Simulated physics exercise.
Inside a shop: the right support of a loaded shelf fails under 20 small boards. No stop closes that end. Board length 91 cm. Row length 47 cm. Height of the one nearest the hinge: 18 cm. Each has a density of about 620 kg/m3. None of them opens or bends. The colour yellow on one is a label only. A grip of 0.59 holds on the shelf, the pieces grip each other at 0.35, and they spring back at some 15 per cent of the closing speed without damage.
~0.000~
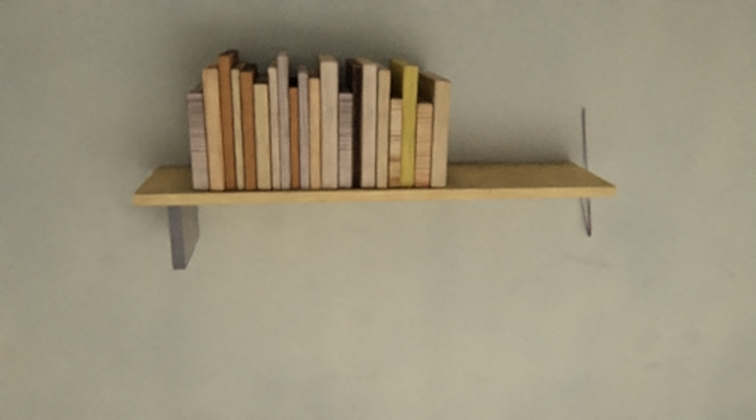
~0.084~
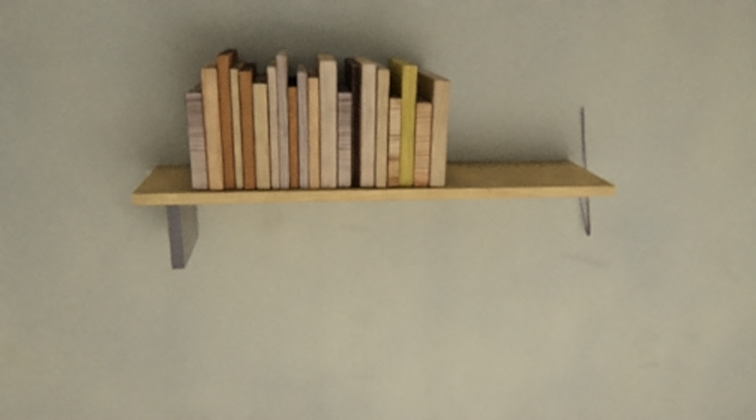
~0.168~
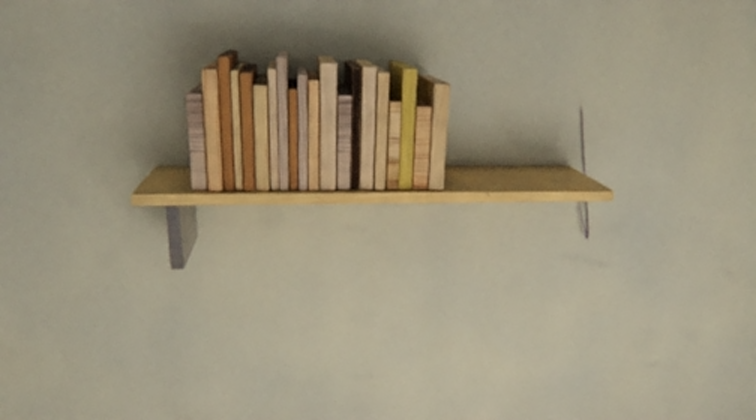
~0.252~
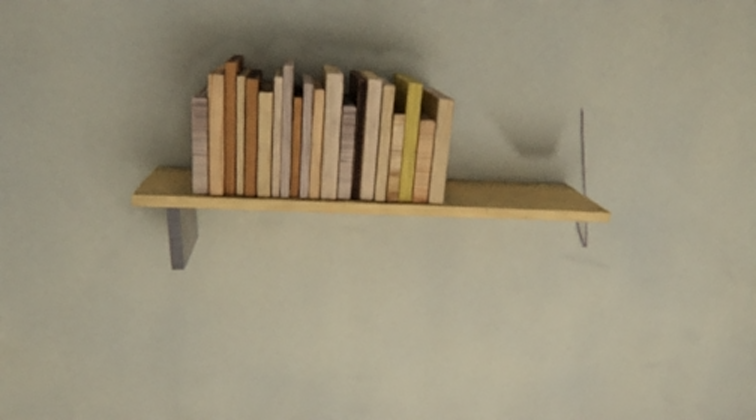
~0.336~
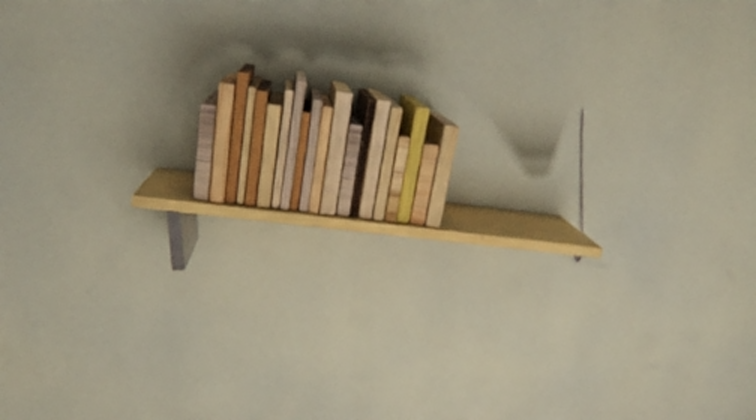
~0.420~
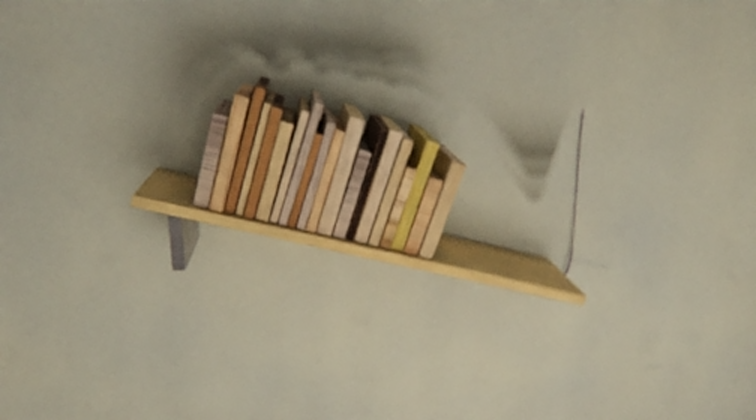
Wooden wall shelf holding a row of thin upright boards, one yellow, sitting level, then tilting steadily downward at its right end.
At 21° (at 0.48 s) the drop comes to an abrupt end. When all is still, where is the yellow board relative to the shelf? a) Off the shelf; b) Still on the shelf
b.
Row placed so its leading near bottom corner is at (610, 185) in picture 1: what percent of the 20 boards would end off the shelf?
The share would be 100 %.
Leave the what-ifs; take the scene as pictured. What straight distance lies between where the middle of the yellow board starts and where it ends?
Distance start to end: Approx. 35 cm.
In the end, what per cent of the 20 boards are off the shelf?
Estimate: About 0% of them.
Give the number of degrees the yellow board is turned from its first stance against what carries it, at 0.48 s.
Around 5° from its start.
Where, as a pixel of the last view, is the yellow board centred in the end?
(495, 257), more or less.
After 0.48 s, none of the 20 boards off the shelf, 18 disturbed; yellow board leaning 7°.
After 0.52 s, none of the 20 boards off the shelf, 20 disturbed; yellow board leaning 19°.
After 0.62 s, none of the 20 boards off the shelf, 20 disturbed; yellow board leaning 36°.
After 0.78 s, none of the 20 boards off the shelf, 20 disturbed; yellow board on its side.
At rest (1.2 s), none of the 20 boards off the shelf, 20 disturbed; yellow board on its side. As the last picture would show them, middles, yellow board near (495, 257).
